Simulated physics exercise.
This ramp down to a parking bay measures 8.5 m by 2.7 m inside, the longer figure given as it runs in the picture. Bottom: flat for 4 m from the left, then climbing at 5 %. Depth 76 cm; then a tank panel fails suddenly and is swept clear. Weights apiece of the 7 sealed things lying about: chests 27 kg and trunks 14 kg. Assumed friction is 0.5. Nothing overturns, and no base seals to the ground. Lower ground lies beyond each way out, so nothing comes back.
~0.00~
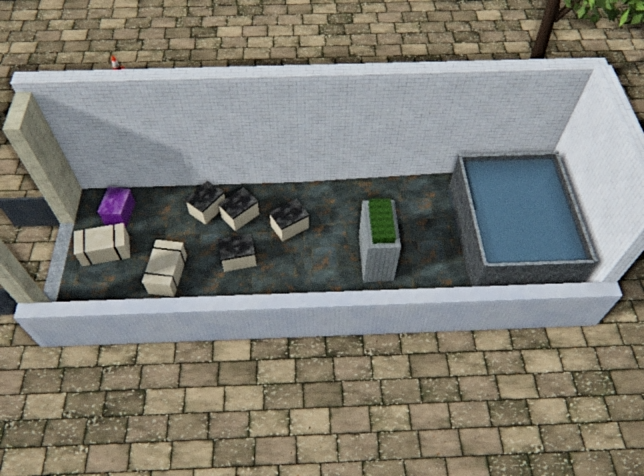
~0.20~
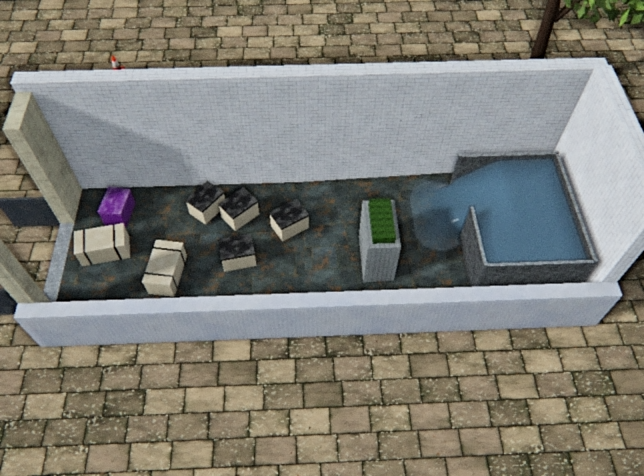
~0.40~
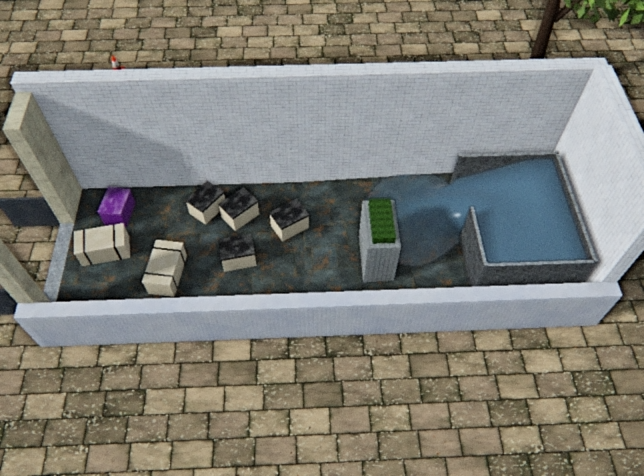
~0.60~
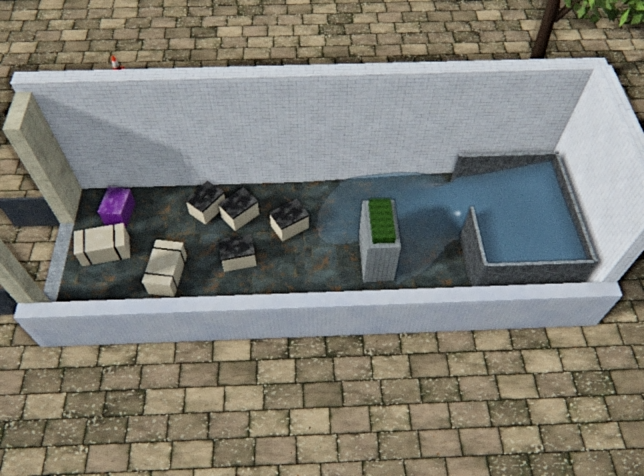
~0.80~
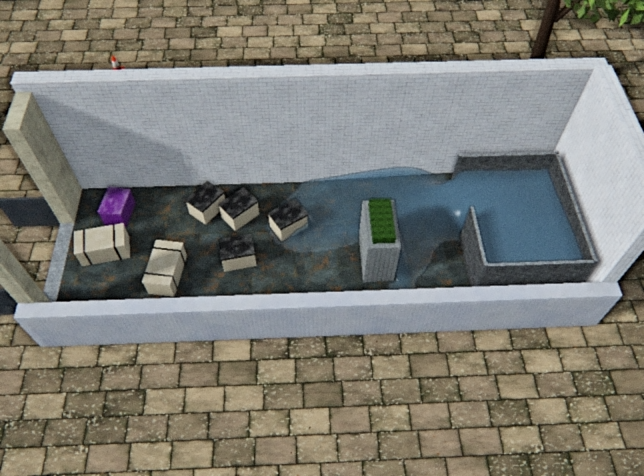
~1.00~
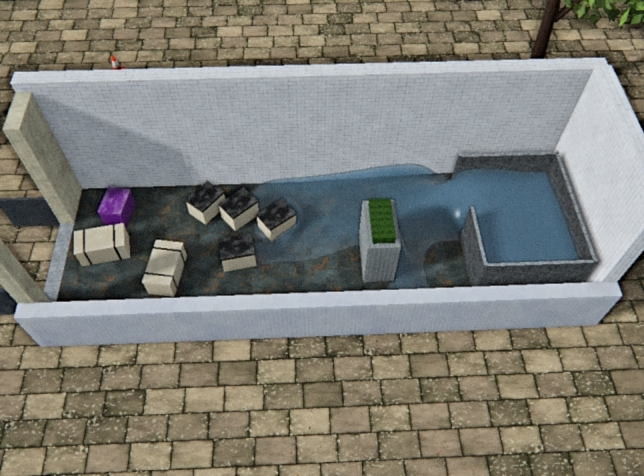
A narrow walled bay with a dark, mottled floor, set among tan paving stones, is seen from above by a camera that stays still. A purple chest, pale banded boxes and dark-topped boxes sit at the left, a grey block topped with green stands right of centre, and a grey-walled pool fills the right end. The pool's left wall opens, water spreads leftward around the block, and one dark-topped box shifts slightly left.
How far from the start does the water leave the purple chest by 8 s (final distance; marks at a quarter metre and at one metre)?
Probably it lands beyond a metre off.
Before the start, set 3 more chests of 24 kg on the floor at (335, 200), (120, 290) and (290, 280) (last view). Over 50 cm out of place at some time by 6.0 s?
In that order: Crosses the line, then crosses the line, then stays inside the line.
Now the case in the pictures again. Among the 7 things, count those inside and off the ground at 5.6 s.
Count: 1.
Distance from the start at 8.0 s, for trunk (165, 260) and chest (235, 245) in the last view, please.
In turn they sit 50 cm and 80 cm away.
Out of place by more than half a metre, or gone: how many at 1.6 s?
By my reckoning, 1.
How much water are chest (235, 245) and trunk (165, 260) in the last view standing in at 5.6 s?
9 and 9 cm.
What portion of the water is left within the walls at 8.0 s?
Around 54 % of the water.
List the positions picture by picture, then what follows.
The first frame shows the purple chest at (114, 200), on the bottom; 3.2 m2 under water; 0 of 7 have shifted.
The second frame shows the purple chest at (114, 200), on the bottom; 4.3 m2 under water; 0 of 7 have shifted.
The third frame shows the purple chest at (114, 200) rests on the ground; water covers 5.7 m2; 0 of 7 have shifted.
The fourth frame shows the purple chest at (114, 200) rests on the ground; 6.9 m2 under water; 0 of 7 have shifted.
The fifth frame shows the purple chest at (114, 200), on the bottom; water covers 7.9 m2; 0 of 7 have shifted.
The sixth frame shows the purple chest at (114, 200), on the bottom; water covers 8.9 m2; 1 of 7 have shifted.
After 1.6 s the purple chest is near (114, 200), 0.0 m from its start, aground; 0 of 7 are out; 0 afloat.
After 3.6 s the purple chest has gone out; 4 of 7 are out; 2 afloat.
After 5.6 s the purple chest has gone out; 5 of 7 are out; 1 afloat.
After 8.0 s the purple chest has gone out; 5 of 7 are out; 1 afloat.
